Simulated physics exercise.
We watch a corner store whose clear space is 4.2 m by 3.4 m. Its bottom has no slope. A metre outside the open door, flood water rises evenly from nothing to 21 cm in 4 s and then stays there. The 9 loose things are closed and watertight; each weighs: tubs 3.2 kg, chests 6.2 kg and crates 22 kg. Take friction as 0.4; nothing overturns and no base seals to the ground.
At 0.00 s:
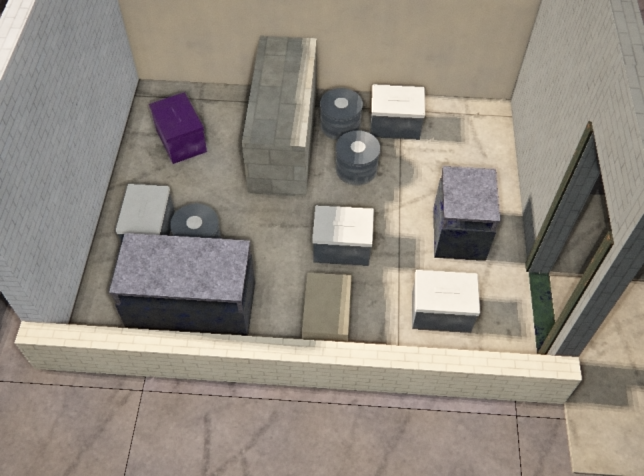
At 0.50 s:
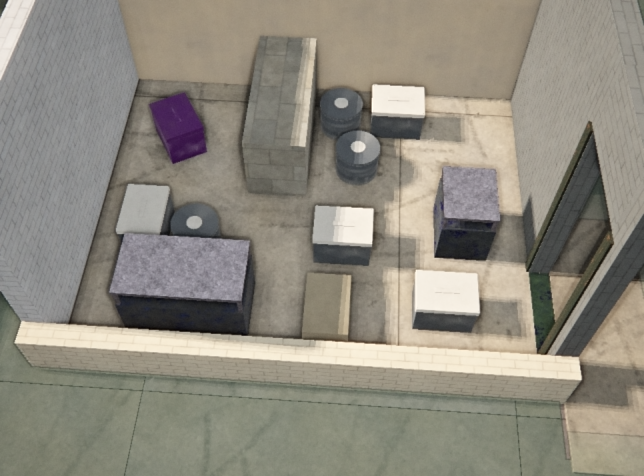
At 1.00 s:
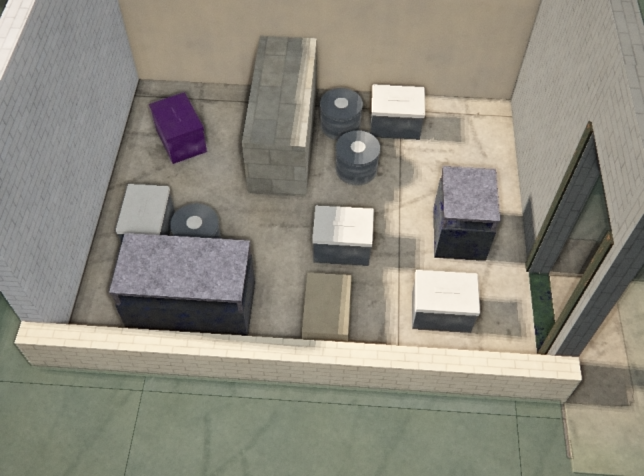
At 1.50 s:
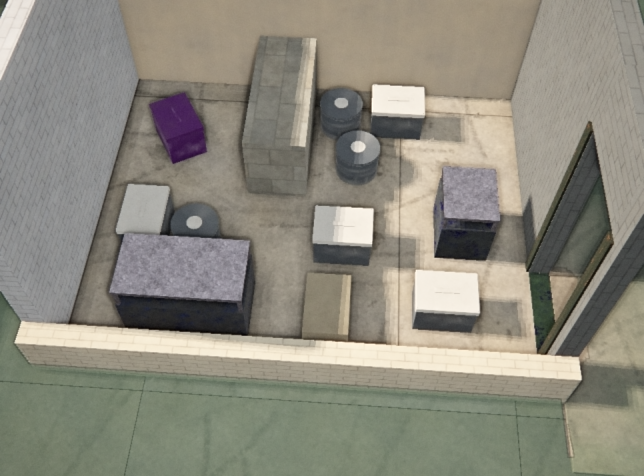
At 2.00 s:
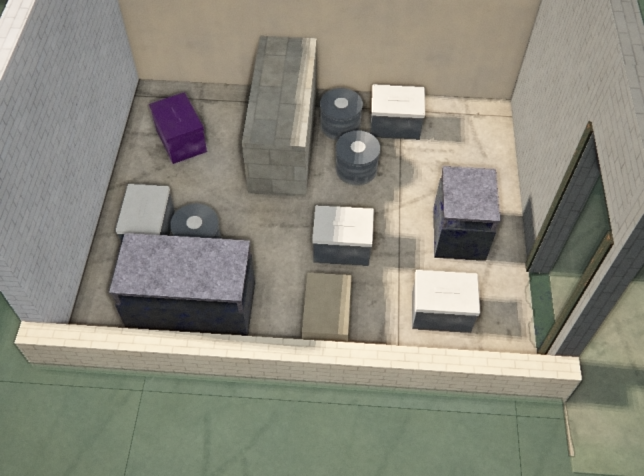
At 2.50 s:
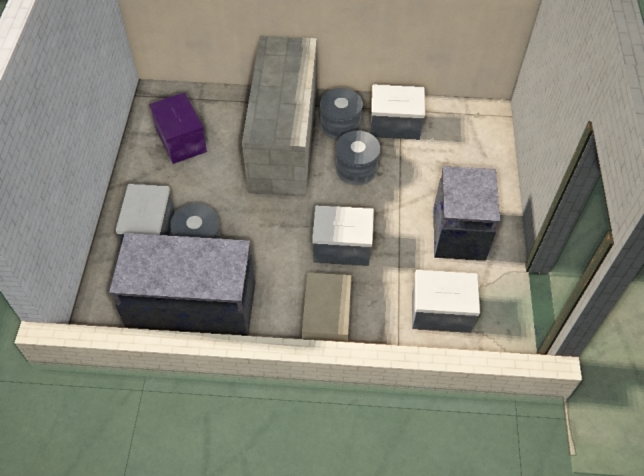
A large grey block stands near the back wall of a pale-walled, open-topped store seen from high above, with an open doorway at right. A purple chest sits at upper left, speckled grey-topped boxes stand at lower left and right, and white-topped crates and dark round containers lie between. Green water spreads over the ground outside and reaches the doorway, while the objects and camera stay still.
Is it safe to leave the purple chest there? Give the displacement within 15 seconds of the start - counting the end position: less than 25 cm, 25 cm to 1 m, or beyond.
Purple chest moves a short way.
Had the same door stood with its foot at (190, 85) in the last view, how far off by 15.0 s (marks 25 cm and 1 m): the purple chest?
Then the purple chest gets carried off.
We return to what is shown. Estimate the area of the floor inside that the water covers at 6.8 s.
Roughly 10.0 m2.
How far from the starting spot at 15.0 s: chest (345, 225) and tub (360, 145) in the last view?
In turn: 250 cm, 30 cm.
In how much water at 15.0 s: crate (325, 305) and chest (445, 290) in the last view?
About 16 and 16 cm.
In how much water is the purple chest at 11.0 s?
Roughly 9 cm.
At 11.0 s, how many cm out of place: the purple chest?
About 50 cm.
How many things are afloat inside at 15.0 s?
9 of them.
After 3.5 s the purple chest is near (176, 115), 0.0 m from its start, aground; 0 afloat.
After 6.8 s the purple chest is near (176, 115), 0.0 m from its start, aground; 4 afloat.
After 11.0 s the purple chest is near (215, 96), 0.5 m from its start, afloat; 8 afloat.
After 15.0 s the purple chest is near (214, 103), 0.4 m from its start, afloat; 9 afloat.
